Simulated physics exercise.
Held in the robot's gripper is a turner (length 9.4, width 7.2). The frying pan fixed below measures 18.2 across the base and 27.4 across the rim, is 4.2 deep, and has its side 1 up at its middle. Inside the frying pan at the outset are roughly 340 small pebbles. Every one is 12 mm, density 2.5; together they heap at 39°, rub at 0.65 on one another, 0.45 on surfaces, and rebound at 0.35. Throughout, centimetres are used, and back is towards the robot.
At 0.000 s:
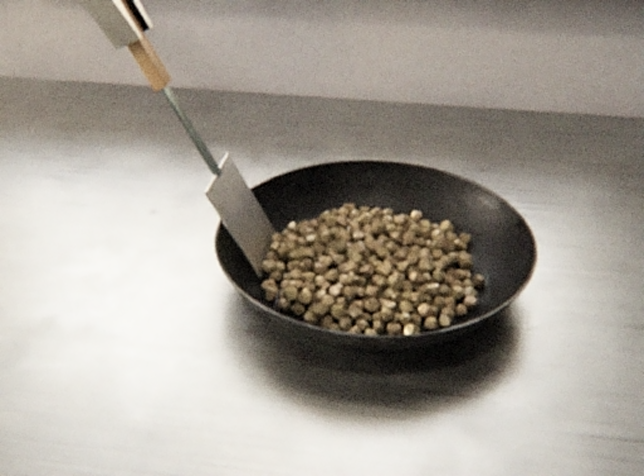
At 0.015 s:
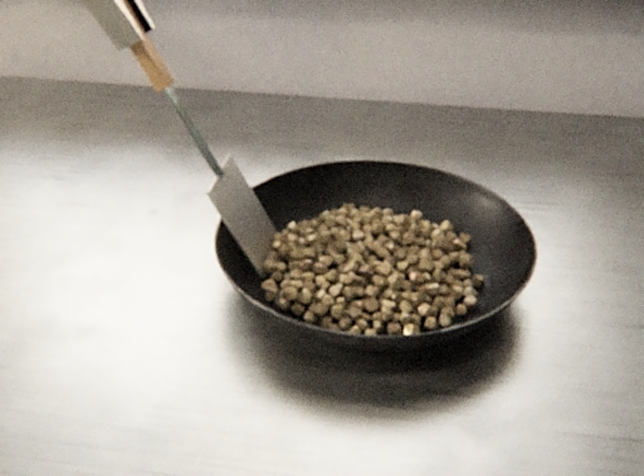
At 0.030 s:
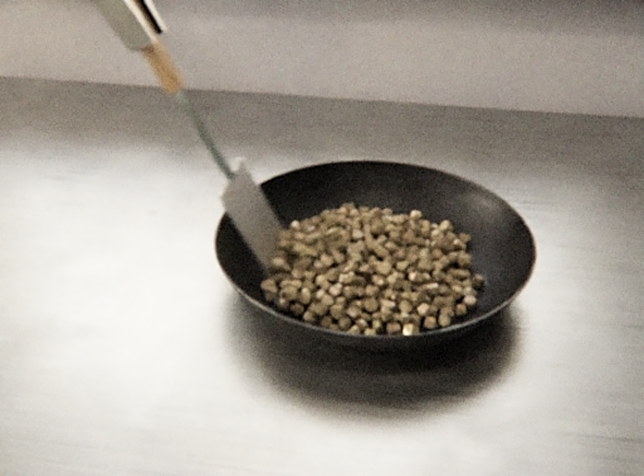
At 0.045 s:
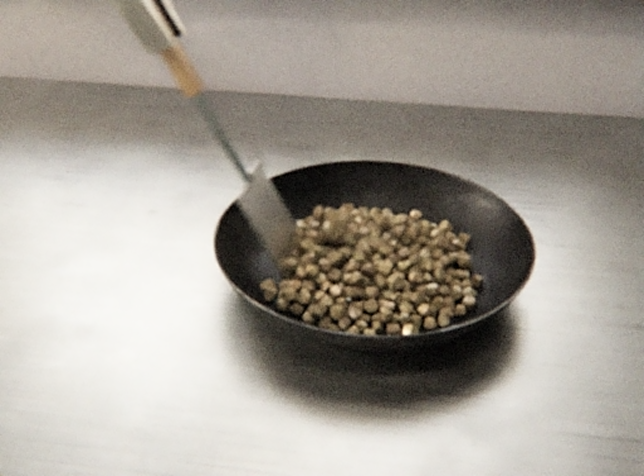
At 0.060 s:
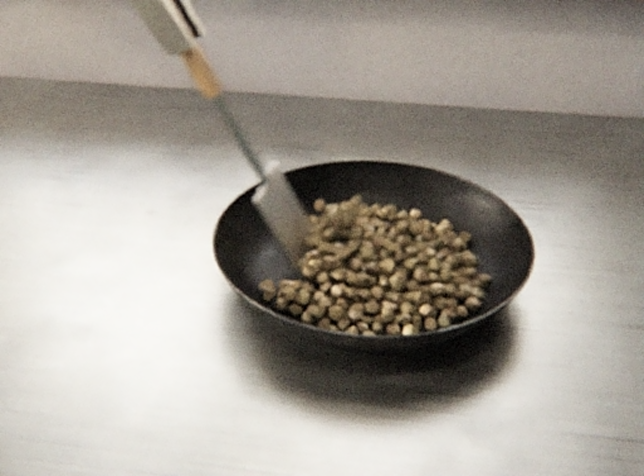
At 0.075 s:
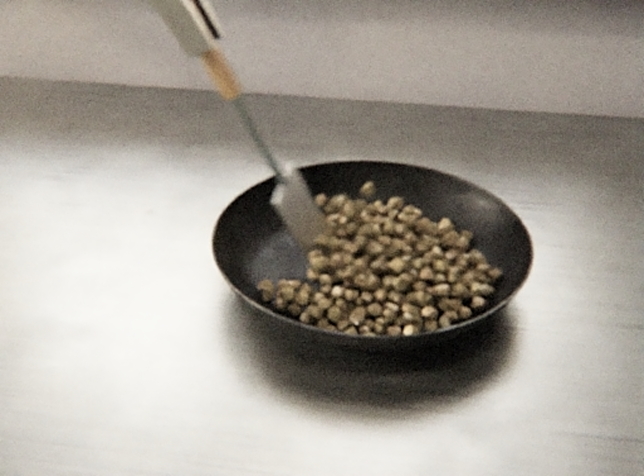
A heap of small brownish pebbles in a black frying pan was pushed to the right by a flat turner in a robot's gripper, which first barely moved, then slid inward from the left side.
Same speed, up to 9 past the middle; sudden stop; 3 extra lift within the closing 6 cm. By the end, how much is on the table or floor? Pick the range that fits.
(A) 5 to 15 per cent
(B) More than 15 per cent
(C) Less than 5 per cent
Option B: More than 15 per cent.
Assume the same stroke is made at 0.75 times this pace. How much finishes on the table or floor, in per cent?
Estimate: Close to 15 %.
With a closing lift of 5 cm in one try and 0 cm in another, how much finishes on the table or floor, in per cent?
You'd get some 20 per cent with the first setting and some 25 per cent with the second.
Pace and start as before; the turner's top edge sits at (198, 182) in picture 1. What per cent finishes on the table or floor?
20 percent or so.
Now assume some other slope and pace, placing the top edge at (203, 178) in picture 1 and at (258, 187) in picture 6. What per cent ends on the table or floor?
Around 20 per cent finishes there.
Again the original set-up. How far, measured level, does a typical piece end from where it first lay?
Distance: Near 5 cm.
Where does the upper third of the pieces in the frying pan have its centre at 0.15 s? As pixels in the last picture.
It is centred at about (445, 247).
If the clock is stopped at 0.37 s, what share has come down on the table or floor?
It works out to about 15 in a hundred.
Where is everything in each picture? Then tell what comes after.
In the first frame, turner top edge at (217, 172), sloping 63°; upper third of the load around (374, 255), from x 270 to 480, top at y 210; 345 in the frying pan.
In the second frame, turner top edge at (219, 172), sloping 63°; upper third of the load around (374, 255), from x 270 to 480, top at y 210.
In the third frame, turner top edge at (229, 175), sloping 63°; upper third of the load around (366, 254), from x 270 to 480, top at y 210.
In the fourth frame, turner top edge at (247, 178), sloping 63°; upper third of the load around (363, 251), from x 270 to 475, top at y 210.
In the fifth frame, turner top edge at (265, 180), sloping 63°; upper third of the load around (369, 247), from x 270 to 485, top at y 205.
In the sixth frame, turner top edge at (283, 181), sloping 63°; upper third of the load around (378, 244), from x 265 to 495, top at y 190; 345 in the frying pan.
By 0.11 s, sloping 63°, highest piece 10 above the table; 344 in the frying pan, 1 on the blade or in flight.
By 0.15 s, sloping 63°, highest piece 11 above the table; 343 in the frying pan, 2 on the blade or in flight.
By 0.37 s, sloping 63°, highest piece 15 above the table; 270 in the frying pan, 60 on the table or floor, 15 on the blade or in flight.
By 1.42 s, sloping 63°, highest piece 5 above the table; 270 in the frying pan, 75 on the table or floor.
Final count, 270 in the frying pan, 75 on the table or floor. That is 22 % on the table or floor.
